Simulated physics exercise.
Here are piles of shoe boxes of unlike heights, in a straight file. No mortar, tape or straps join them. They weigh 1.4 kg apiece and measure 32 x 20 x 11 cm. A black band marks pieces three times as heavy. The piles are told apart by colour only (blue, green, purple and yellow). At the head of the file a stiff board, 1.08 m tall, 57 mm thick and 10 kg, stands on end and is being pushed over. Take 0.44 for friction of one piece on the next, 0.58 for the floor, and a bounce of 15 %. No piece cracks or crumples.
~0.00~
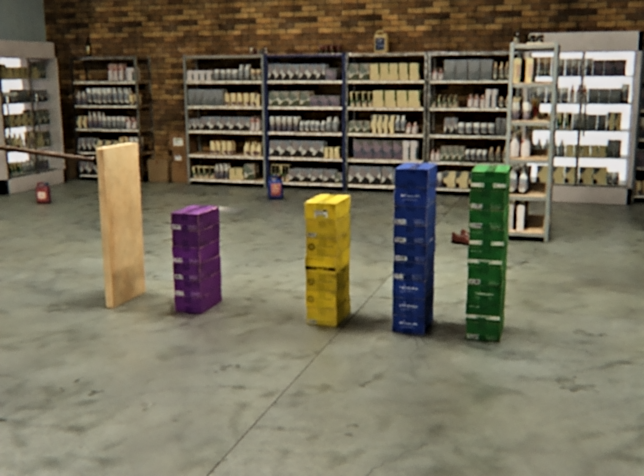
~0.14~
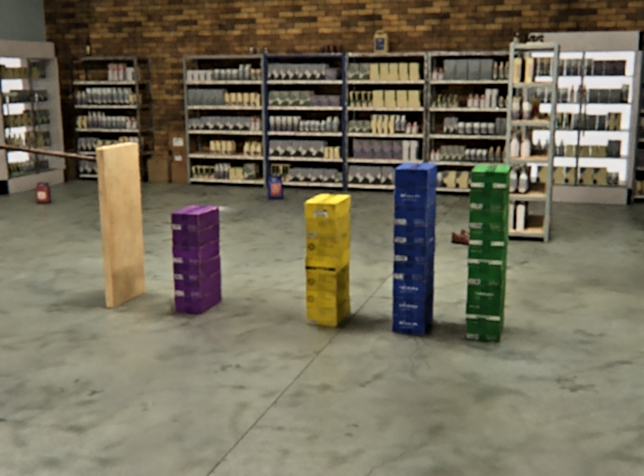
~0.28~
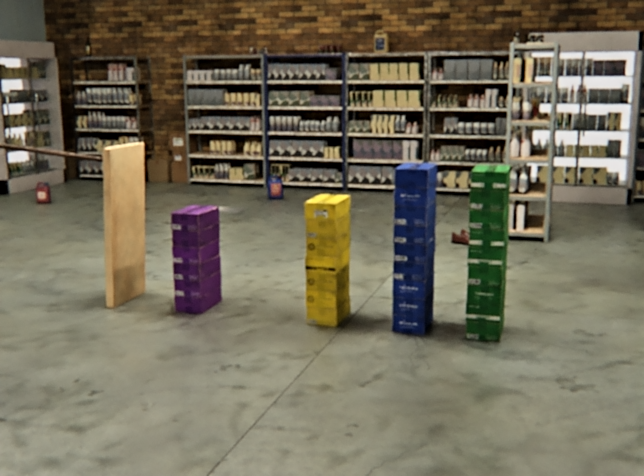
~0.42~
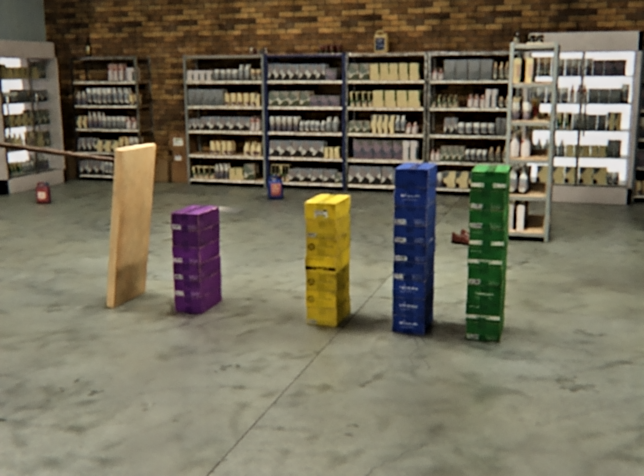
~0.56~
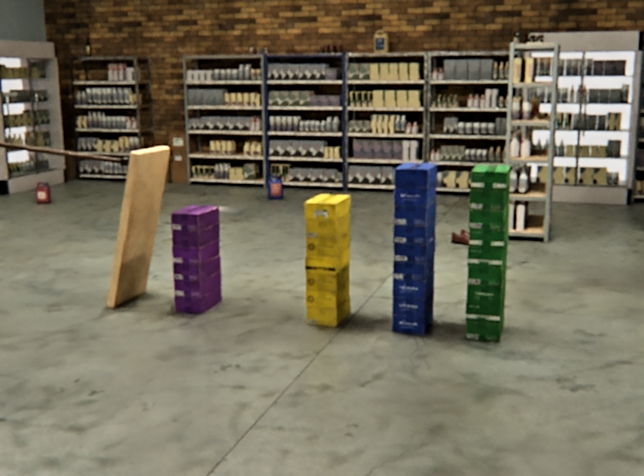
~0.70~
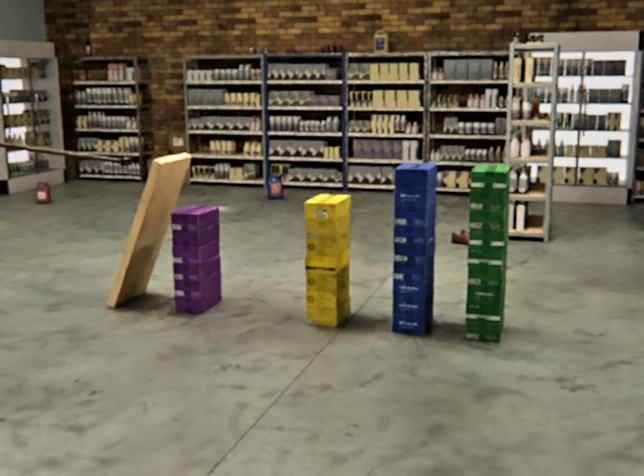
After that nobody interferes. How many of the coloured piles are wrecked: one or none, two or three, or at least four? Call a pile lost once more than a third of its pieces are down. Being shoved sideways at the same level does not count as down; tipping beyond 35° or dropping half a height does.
The toll is at most one.
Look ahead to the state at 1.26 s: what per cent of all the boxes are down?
At that moment 20 per cent.
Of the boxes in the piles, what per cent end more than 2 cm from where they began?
25 per cent.
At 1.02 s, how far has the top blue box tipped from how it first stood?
Roughly 0°.
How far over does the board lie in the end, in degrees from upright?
About 70°.
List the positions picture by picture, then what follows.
In the first picture (places mark the middle of the side facing us), pole end (96, 162) 9 cm short, board 0° from upright; top blue box (411, 178); top yellow box (320, 212); the rest undisturbed.
In the second picture, pole end 28 mm short, board 0° from upright; top green box (489, 181).
In the third picture, pole end 37 mm in, board 3° from upright; top green box (489, 181).
In the fourth picture, pole end 10 cm in, board 8° from upright; top green box (489, 181); the rest undisturbed.
In the fifth picture, pole end (122, 162) 11 cm in, stopped, board 14° from upright; top blue box (411, 178); the rest undisturbed.
In the sixth picture, pole end (122, 162) 11 cm in, stopped, board 23° from upright; top green box (489, 181); top blue box (411, 178); the rest undisturbed.
After 1.02 s, board 43° from upright; none of the 31 boxes down, 6 disturbed; top purple box leaning 10°.
After 1.26 s, board 59° from upright; 6 of the 31 boxes down; top purple box leaning 40°, 16 cm lower.
After 1.42 s, board 72° from upright; 6 of the 31 boxes down; top purple box on its side.
At rest (2.4 s), board 71° from upright; 6 of the 31 boxes down; top purple box on its side; top yellow box unmoved. Wrecked, purple. As the last picture would show them, middles, top purple box near (307, 302), top yellow box near (329, 207).
